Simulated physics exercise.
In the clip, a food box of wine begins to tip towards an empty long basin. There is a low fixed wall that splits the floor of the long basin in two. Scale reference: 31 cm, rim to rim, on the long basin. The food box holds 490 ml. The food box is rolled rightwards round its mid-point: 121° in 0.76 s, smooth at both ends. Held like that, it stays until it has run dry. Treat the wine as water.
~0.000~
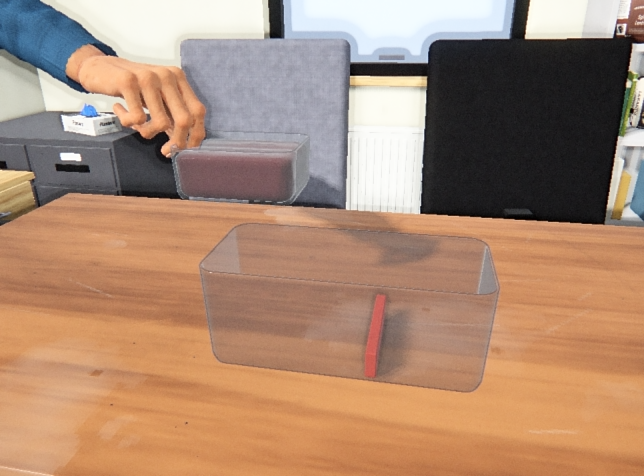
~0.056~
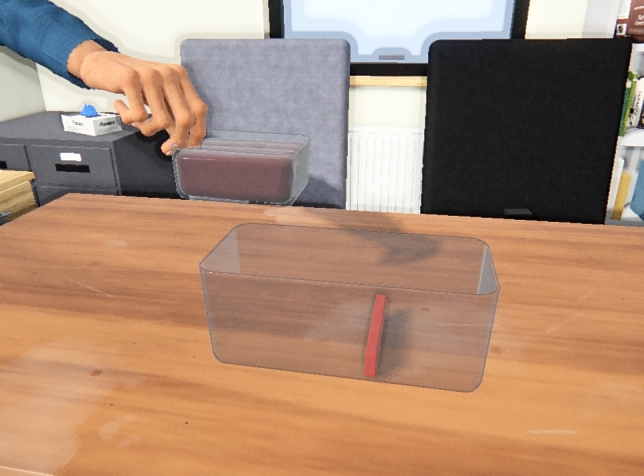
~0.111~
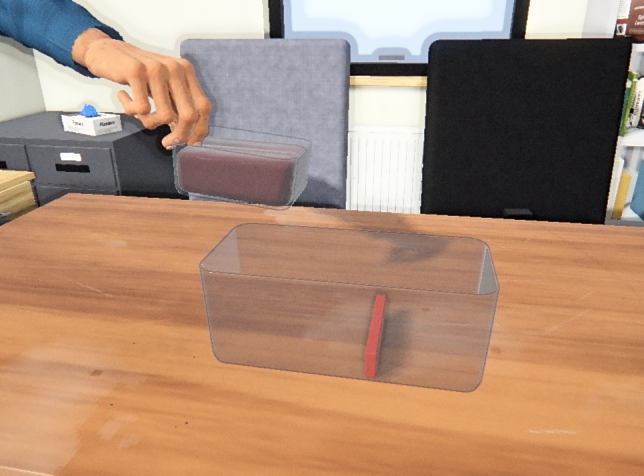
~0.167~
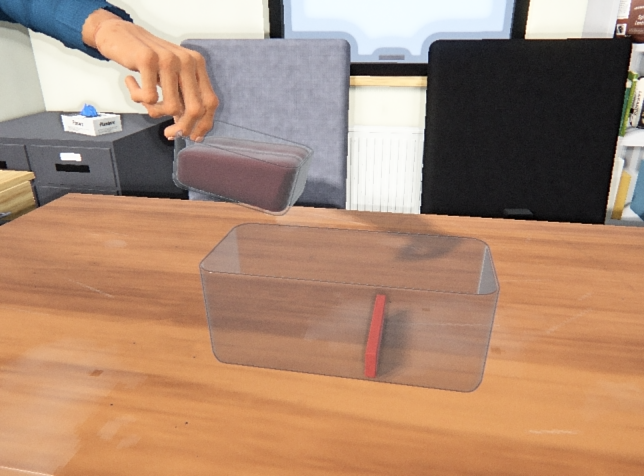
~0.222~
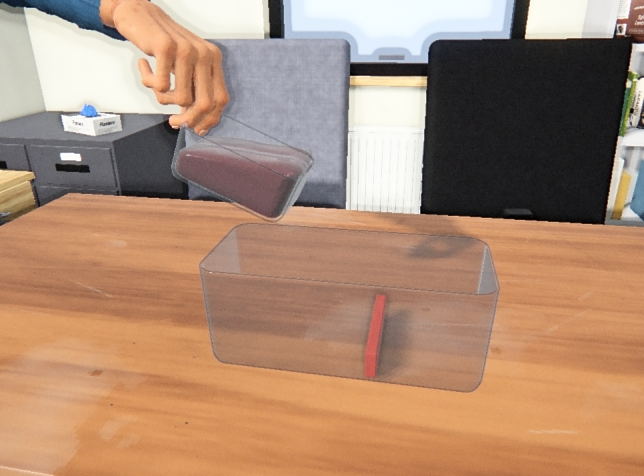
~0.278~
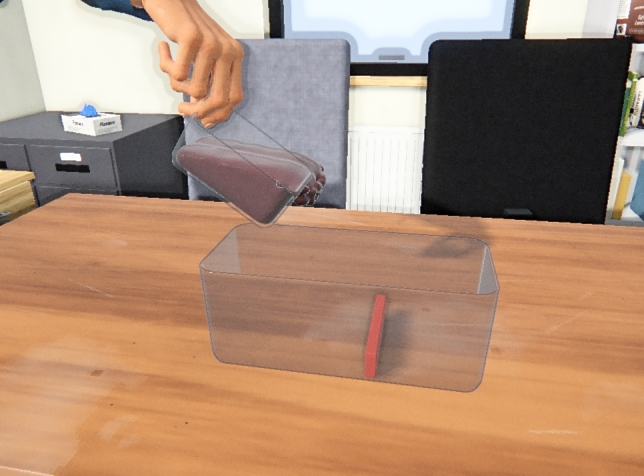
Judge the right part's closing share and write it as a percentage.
I would judge it at 14 per cent.
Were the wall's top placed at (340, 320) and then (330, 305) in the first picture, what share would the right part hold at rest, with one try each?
Try 1: 60 %; try 2: 70 %.
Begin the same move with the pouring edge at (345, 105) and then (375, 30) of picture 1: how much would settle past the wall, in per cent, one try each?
I'd expect close to 65 per cent and then close to 65 per cent.
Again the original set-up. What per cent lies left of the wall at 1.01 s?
The left part holds some 82 per cent.
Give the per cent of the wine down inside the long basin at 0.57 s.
Around 84%.
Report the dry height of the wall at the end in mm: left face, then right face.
The left side gives some 14 mm, the right side some 28 mm.
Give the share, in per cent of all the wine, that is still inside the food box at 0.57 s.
At that time about 7 in a hundred parts are still held.
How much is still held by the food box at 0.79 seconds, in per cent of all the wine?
0 %.
After 0.57 s the tilt is 104° and 7 per cent is still to pour, 81 is left of the wall and 3 right of it.
After 0.79 s the tilt is 121° and 0 per cent is still to pour, 83 is left of the wall and 11 right of it.
After 1.01 s the tilt is 121° and 0 per cent is still to pour, 82 is left of the wall and 14 right of it.
After 1.26 s the tilt is 121° and 0 per cent is still to pour, 82 is left of the wall and 14 right of it.
In the end 82 per cent lies left of the wall, 14 right of it and 4 outside.
